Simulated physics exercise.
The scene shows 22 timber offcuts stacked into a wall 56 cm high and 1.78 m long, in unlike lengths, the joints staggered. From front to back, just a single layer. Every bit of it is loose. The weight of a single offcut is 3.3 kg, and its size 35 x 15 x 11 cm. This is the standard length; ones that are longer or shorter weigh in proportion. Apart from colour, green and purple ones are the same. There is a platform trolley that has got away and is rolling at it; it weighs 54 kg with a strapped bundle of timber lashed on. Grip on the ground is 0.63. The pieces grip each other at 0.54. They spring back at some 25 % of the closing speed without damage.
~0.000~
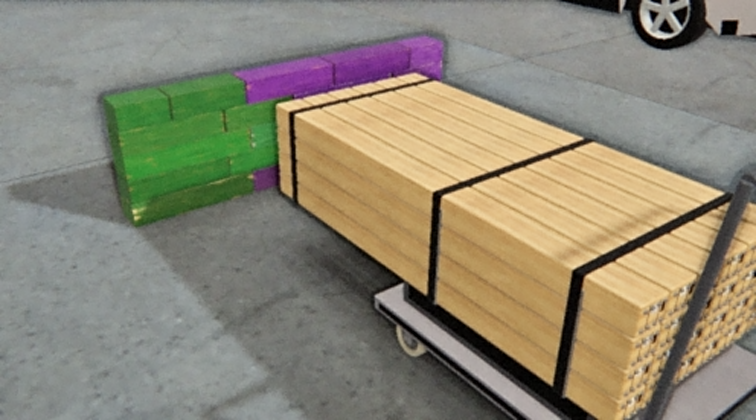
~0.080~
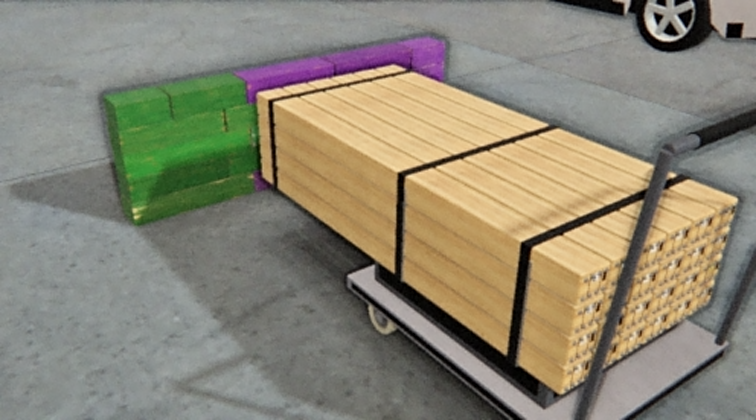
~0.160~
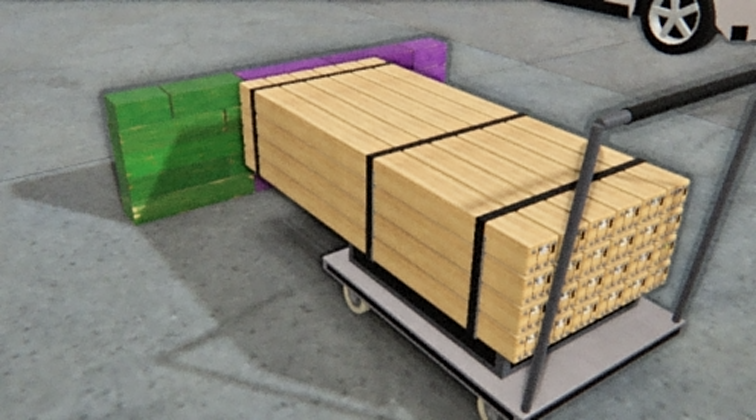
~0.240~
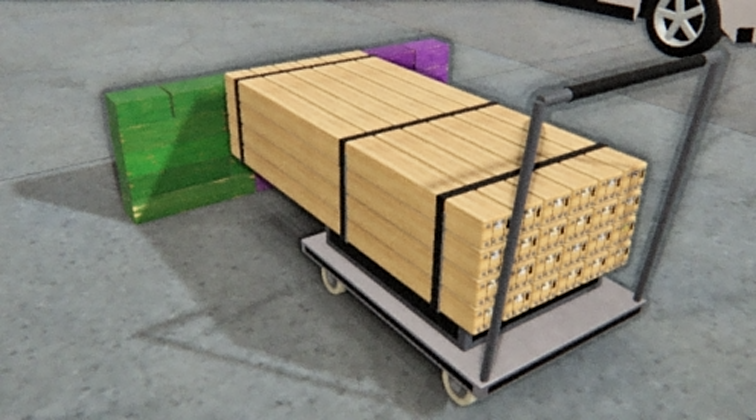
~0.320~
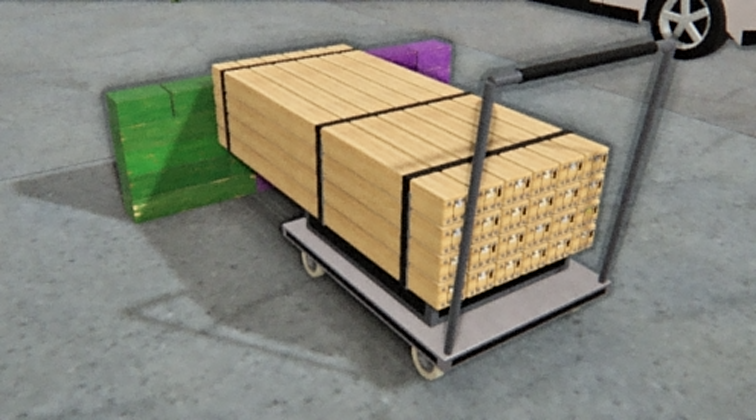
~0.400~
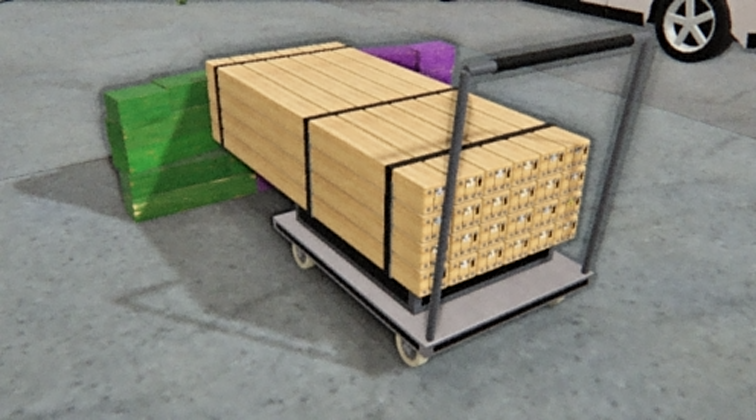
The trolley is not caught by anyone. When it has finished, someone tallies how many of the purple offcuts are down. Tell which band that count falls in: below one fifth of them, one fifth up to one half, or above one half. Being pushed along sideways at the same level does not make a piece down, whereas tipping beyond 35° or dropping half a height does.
The count falls one fifth up to one half.
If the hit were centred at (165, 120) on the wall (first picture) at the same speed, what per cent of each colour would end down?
For green it's 70 per cent, for purple 10 per cent.
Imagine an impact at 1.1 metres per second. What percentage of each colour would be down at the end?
Down at the end: Green 80 per cent, purple 30 per cent.
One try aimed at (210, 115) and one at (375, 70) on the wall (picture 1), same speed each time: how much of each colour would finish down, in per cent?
You'd get green at 90 followed by 0, and purple at 20 followed by 60 percent.
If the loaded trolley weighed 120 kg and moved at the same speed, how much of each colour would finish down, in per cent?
Down at the end: Green 70 per cent, purple 30 per cent.
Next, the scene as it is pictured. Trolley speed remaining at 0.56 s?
It is moving at around 0.8 m/s.
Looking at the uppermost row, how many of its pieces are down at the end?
The count is 4.
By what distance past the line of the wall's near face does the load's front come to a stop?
It sits some 80 cm past it.
By 0.56 s, load 22 cm past the wall's line, still rolling; 3 of the 13 purple offcuts down (6 of 22 in all colours); top purple offcut tilted 28°, 9 cm lower; top green offcut tilted 27°, 7 cm lower.
By 0.84 s, load 44 cm past the wall's line, still rolling; 4 of the 13 purple offcuts down (11 of 22 in all colours); top purple offcut on its side; top green offcut upside down.
When it is over (1.8 s), load 78 cm past the wall's line, stopped; 4 of the 13 purple offcuts down (11 of 22 in all colours); top purple offcut upside down; top green offcut on its side. That is 31 per cent. In pixels of the last frame, middles, top purple offcut near (223, 110), top green offcut near (108, 136).
